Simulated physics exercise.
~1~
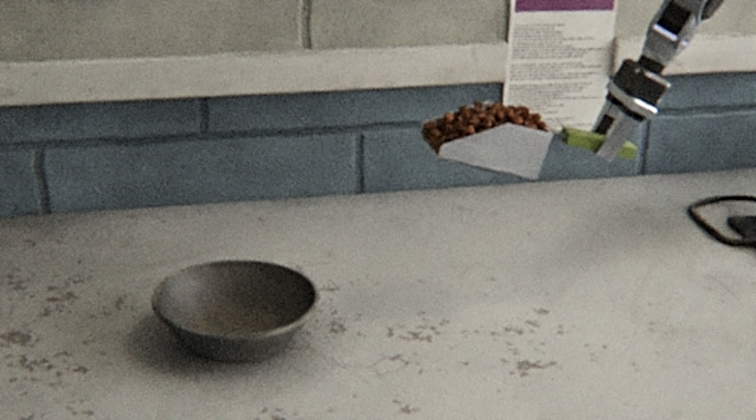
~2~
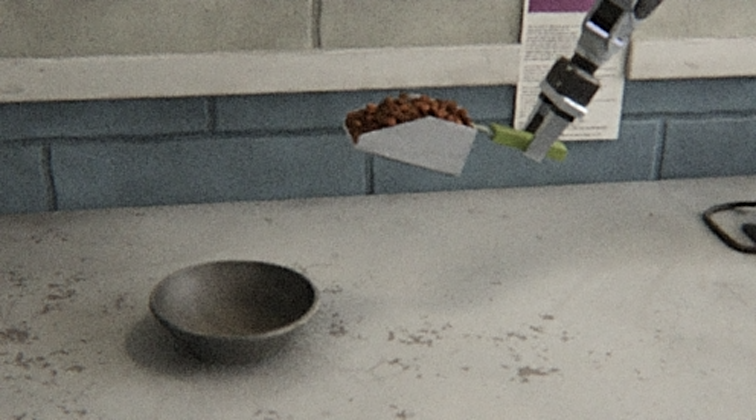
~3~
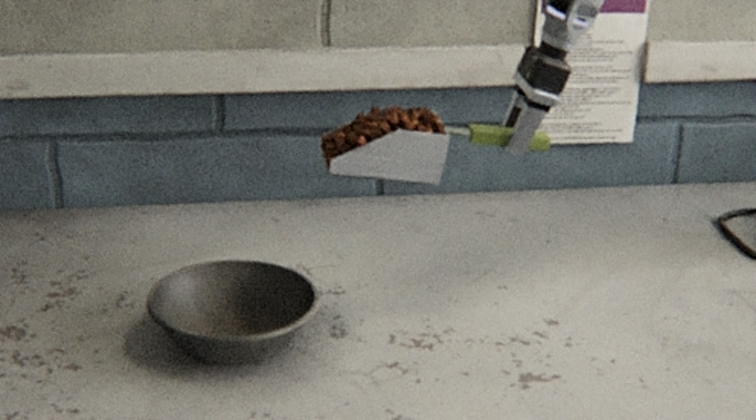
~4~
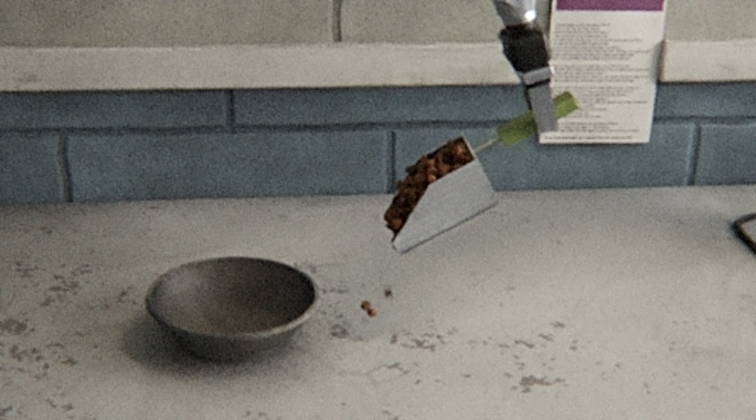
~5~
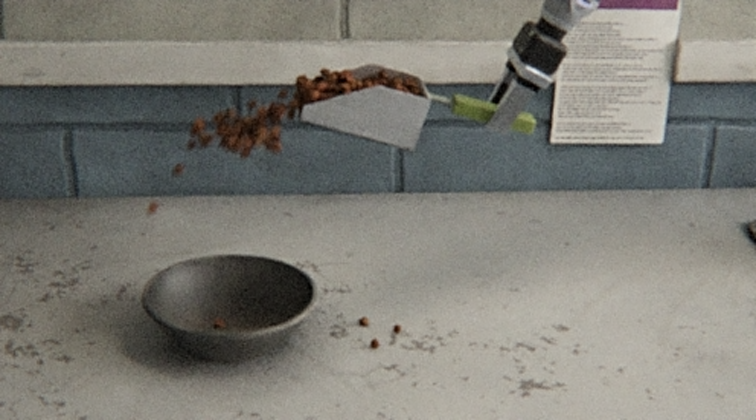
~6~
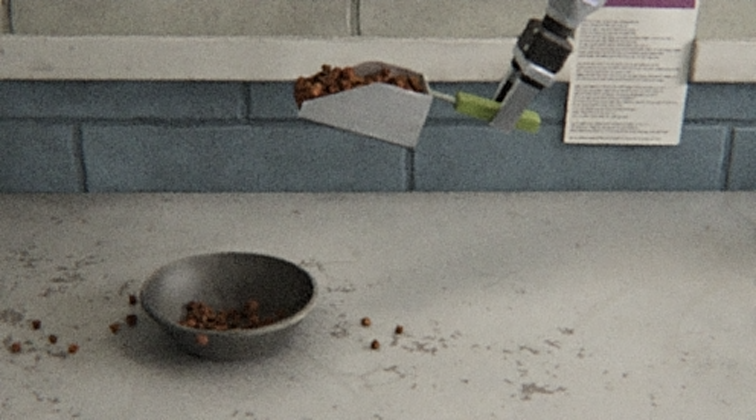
Robotic gripper tilting a scoop of brown pellets, then flinging some leftward into a grey bowl, with strays scattered on the counter.
